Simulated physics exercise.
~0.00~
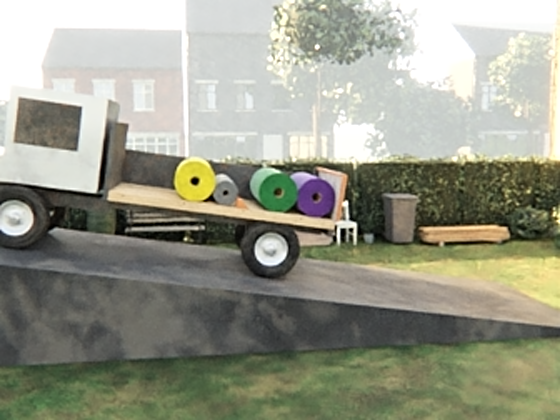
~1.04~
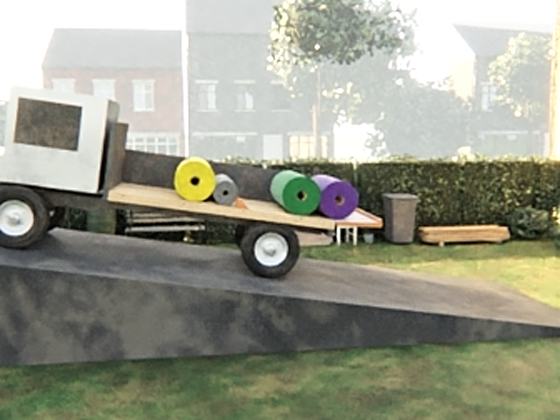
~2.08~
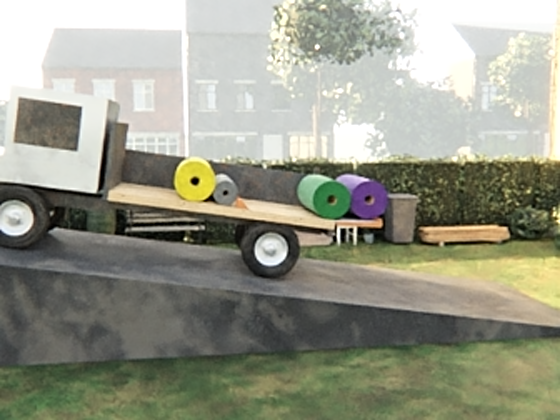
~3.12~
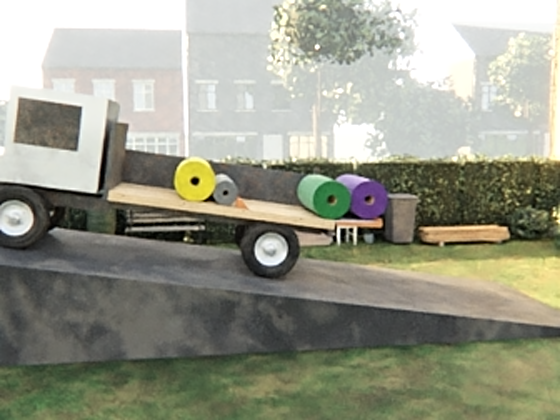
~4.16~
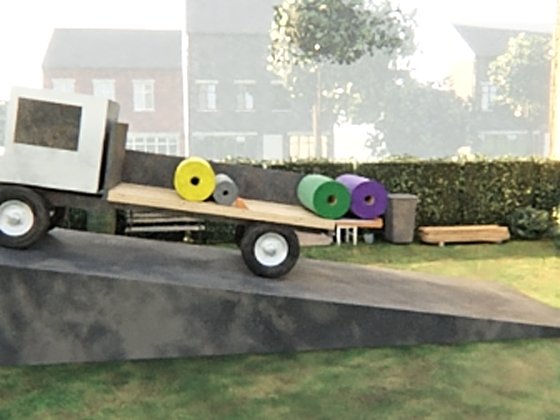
In a grassy garden with a hedge and hazy brick houses behind, a still side view shows a white-cabbed truck parked on a dark ramp sloping down to the right. Its wooden bed carries a yellow roll, a smaller grey one, a green one and a purple one, from left to right, with a small orange block by the grey roll. The tailgate drops open, and the green and purple rolls roll right. Purple moves onto the lowered gate, with green close behind. Both stop there, side by side, while yellow and grey stay put and nothing falls off.
